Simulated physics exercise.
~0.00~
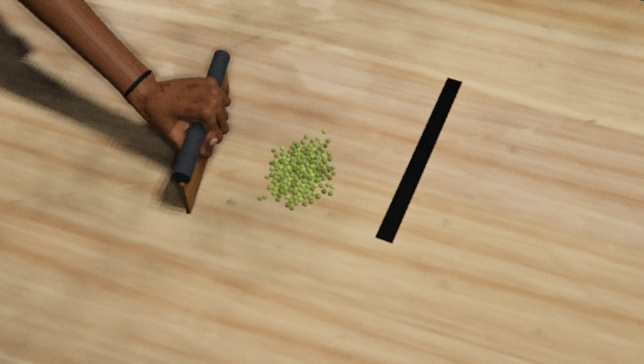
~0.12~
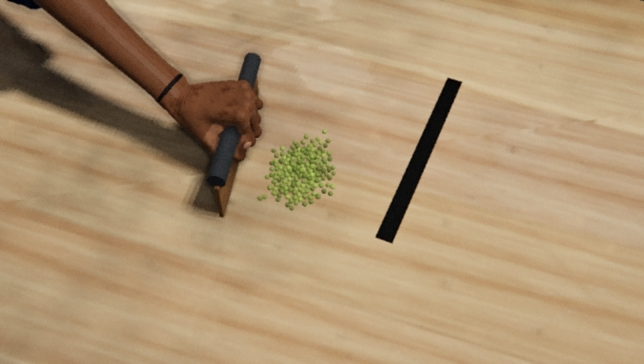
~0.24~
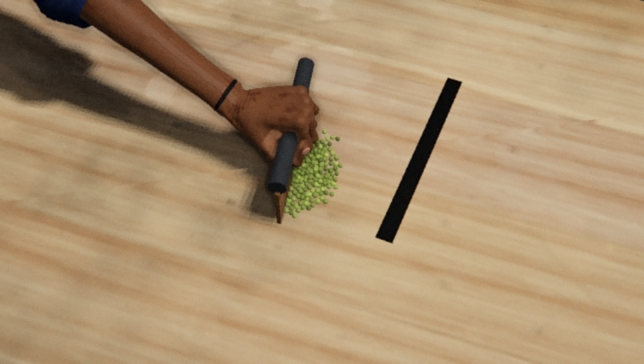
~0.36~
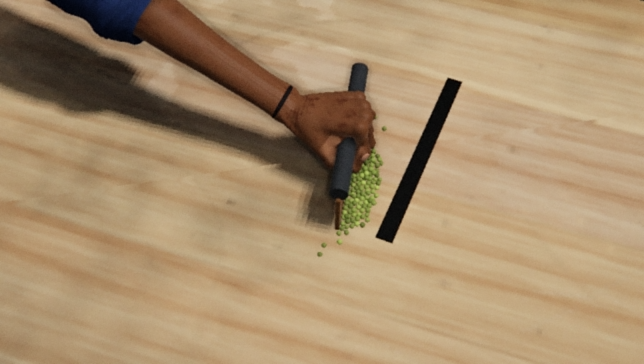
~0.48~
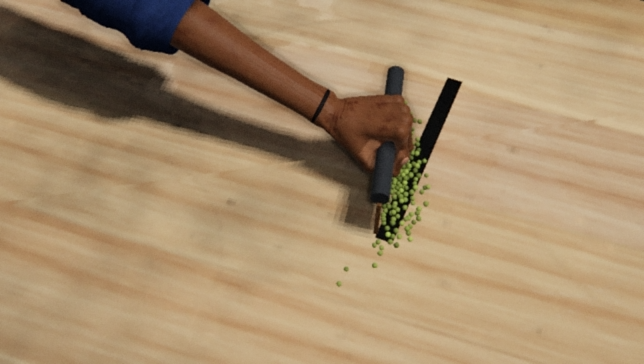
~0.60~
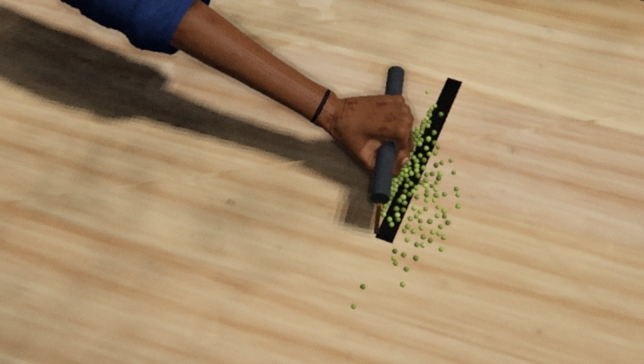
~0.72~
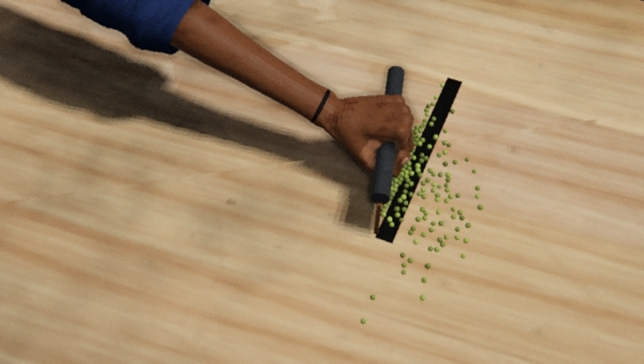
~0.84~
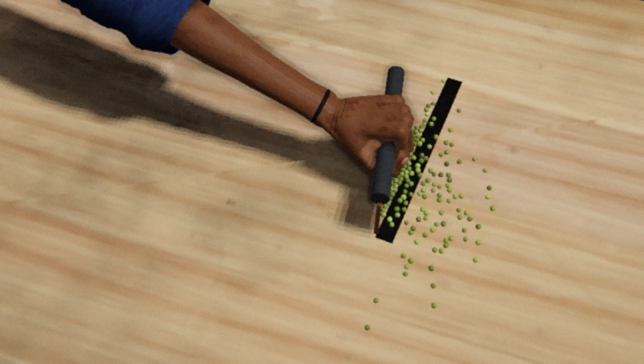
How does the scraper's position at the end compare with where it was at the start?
It begins on the left, clear of the heap of peas, and ends further right, stopped close beside the left side of the black strip.
